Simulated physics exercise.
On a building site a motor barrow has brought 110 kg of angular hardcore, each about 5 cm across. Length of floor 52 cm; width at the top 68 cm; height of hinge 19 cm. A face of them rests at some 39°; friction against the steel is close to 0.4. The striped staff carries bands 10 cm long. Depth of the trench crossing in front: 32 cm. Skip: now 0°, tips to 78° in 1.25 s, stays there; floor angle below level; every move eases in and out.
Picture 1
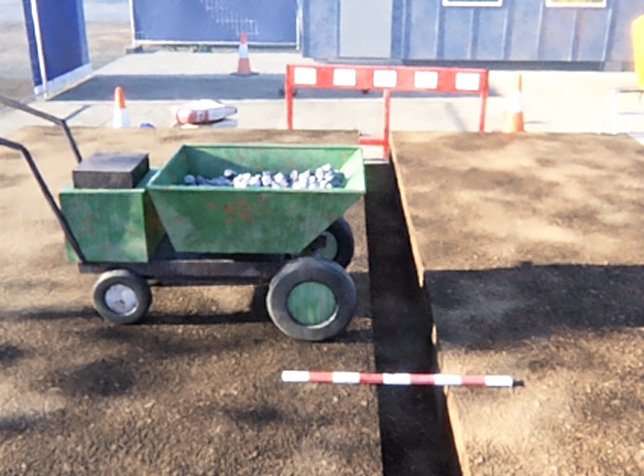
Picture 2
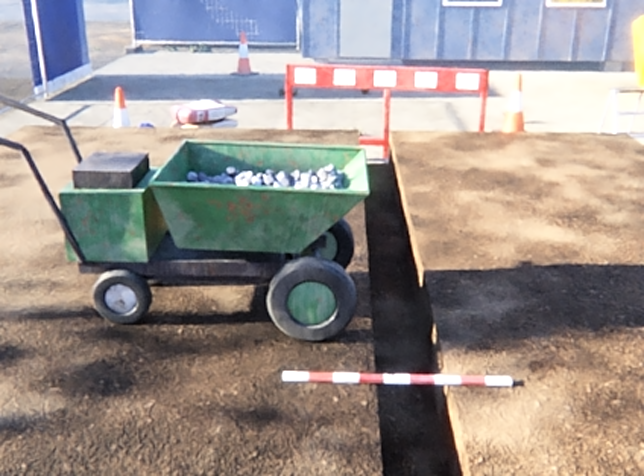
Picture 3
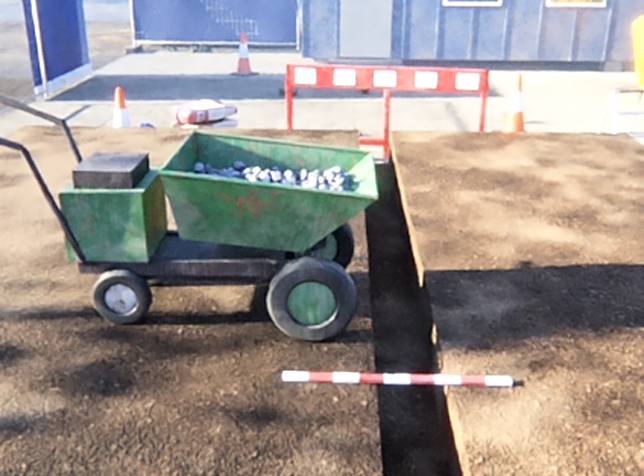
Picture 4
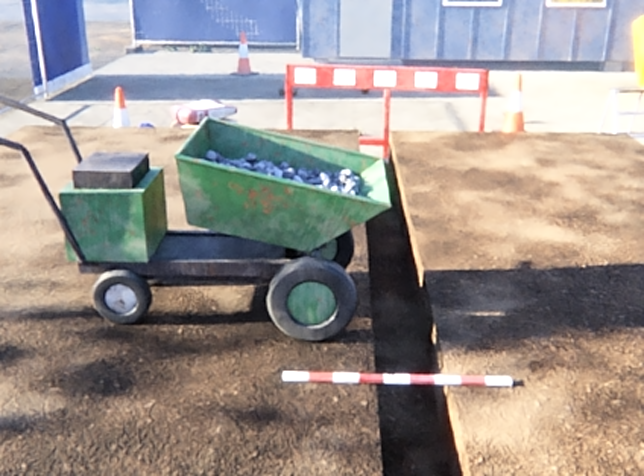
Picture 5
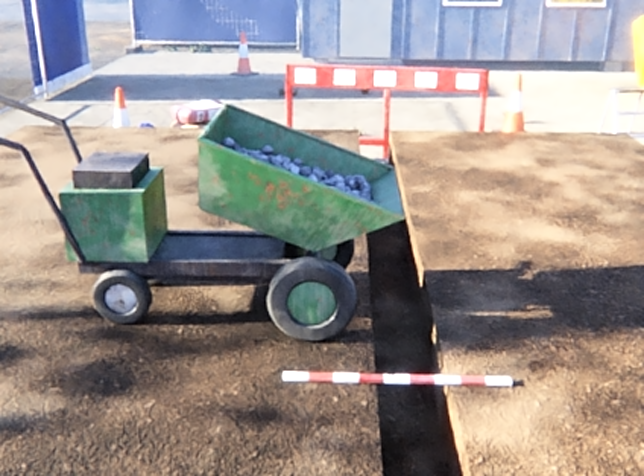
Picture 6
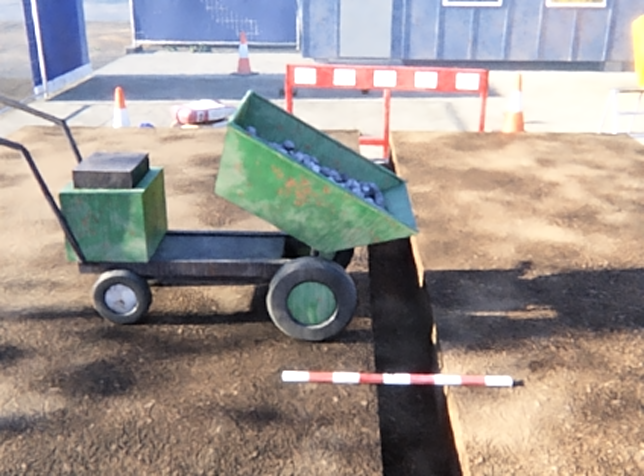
On a sunlit building site, seen from the side and slightly above by a still camera, bare brown ground stretches towards blue cabins and panels. A green motor barrow loaded with grey stones stands left of a narrow dark trench, with a red-and-white barrier and orange cones behind and a striped staff in front. The skip slides right and tilts steadily, its rear rising and its lip lowering over the trench, while the wheels stay still.
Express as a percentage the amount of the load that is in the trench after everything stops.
The amount is close to 4 per cent of the load.
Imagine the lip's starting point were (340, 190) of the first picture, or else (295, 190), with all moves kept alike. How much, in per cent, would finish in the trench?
Roughly 55 per cent, then 100 per cent.
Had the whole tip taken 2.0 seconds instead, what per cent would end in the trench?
5 %.
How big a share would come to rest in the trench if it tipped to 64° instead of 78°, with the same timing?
Roughly 25 percent.
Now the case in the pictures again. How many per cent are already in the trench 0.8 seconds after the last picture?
Some 0 per cent of the load by that point.
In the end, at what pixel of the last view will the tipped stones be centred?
The stones end up centred near (478, 304).
Then, 0.4 s after the last picture the floor is at 66°, 100 % in the skip; the foremost stones are at (437, 270).
Then, 0.8 s after the last picture the floor is at 78°, 66 % in the skip, 33 % past the trench; the foremost stones are at (529, 310).
Then, 1.2 s after the last picture the floor is at 78°, 40 % in the skip, 2 % in the trench, 58 % past the trench; the foremost stones are at (599, 324).
Then, 3.1 s after the last picture the floor is at 78°, 36 % in the skip, 4 % in the trench, 60 % past the trench; the foremost stones are at (602, 317).
